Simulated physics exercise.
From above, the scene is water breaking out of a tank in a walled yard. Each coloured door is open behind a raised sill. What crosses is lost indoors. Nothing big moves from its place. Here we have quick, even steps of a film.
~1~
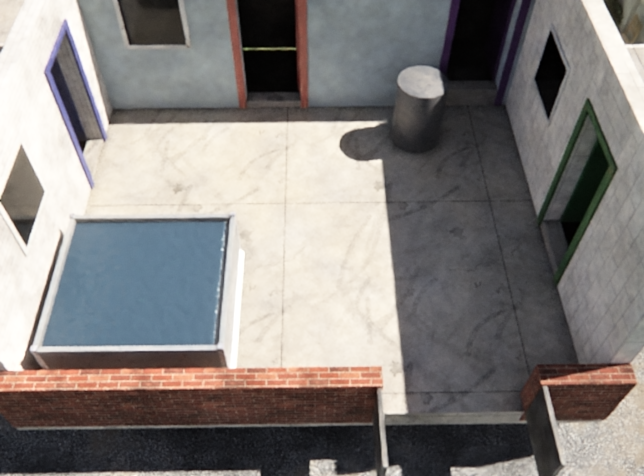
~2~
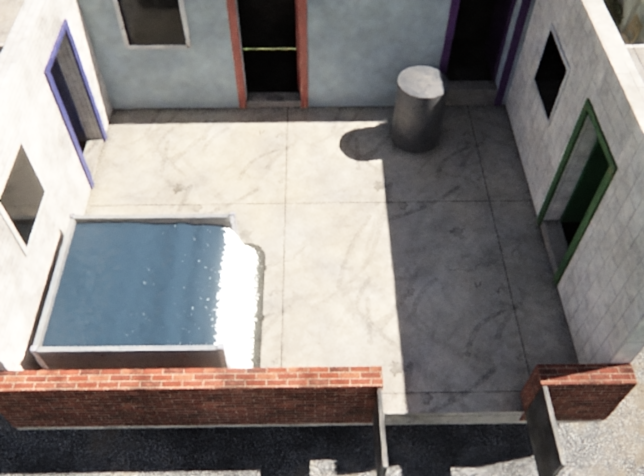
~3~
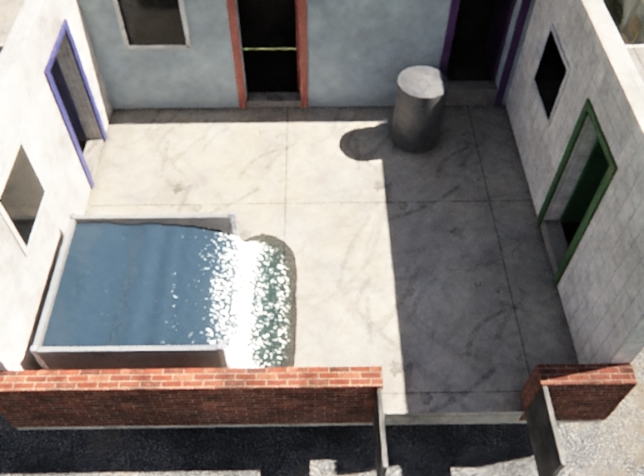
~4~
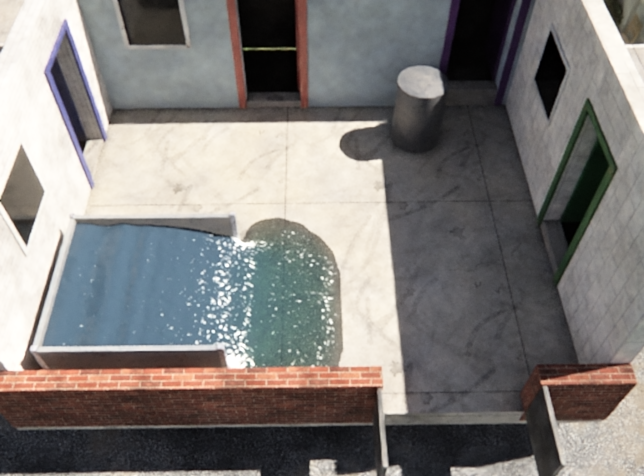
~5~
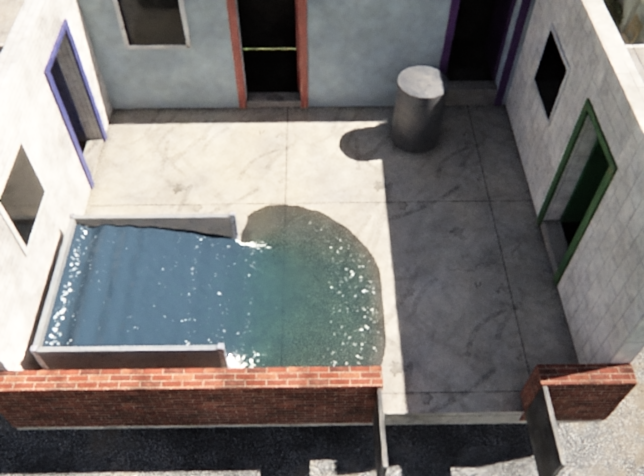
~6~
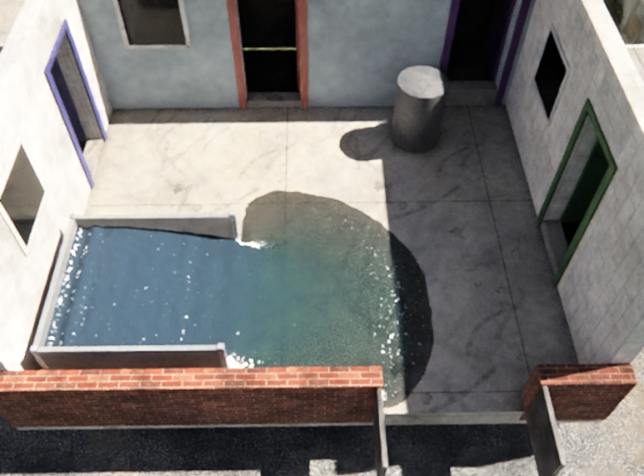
In a walled yard seen from above, a tank of still blue water sits at the lower left, behind a low brick wall. Its right side opens and water pours out in a white, foaming rush, then spreads rightward in a widening, rounded greenish sheet across the pale floor into the shaded part.
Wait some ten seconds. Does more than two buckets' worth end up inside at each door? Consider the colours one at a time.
The red door no, two at most; the green door yes, more than two; the blue door yes, more than two; the purple door no, two at most.
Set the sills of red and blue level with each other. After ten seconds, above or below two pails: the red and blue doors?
As I see it, red door falls short and blue door falls short.
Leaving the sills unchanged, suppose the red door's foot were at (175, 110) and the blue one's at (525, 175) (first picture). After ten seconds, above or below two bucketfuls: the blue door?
That blue one gets past the limit.
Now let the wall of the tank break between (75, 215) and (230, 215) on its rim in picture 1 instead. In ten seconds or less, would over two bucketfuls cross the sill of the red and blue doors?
Red: Above the mark; blue: Above the mark.
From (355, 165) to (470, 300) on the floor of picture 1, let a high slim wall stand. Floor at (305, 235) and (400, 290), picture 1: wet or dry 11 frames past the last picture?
Result, in order: Swamped / swamped.
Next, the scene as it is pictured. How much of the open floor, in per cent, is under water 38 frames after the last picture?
I'd say close to 90 per cent.
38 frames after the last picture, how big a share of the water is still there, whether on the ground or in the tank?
Roughly 82 per cent.
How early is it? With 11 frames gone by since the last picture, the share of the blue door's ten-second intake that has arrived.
Something like 0 in a hundred.
A moment on, water covers 50 % of the floor; the red door not reached, the green door wet at the sill, nothing in, the blue door not reached, the purple door not reached.
Next, water covers 60 % of the floor; the red door not reached, the green door over two buckets in, the blue door not reached, the purple door not reached.
Then, water covers 65 % of the floor; the red door not reached, the green door far over two buckets in, the blue door not reached, the purple door wet at the sill, nothing in.
Later, water covers 90 % of the floor; the red door wet at the sill, nothing in, the green door far over two buckets in, the blue door not reached, the purple door wet at the sill, nothing in.
In the end, water covers 100 % of the floor; the red door wet at the sill, nothing in, the green door far over two buckets in, the blue door over two buckets in, the purple door wet at the sill, nothing in.
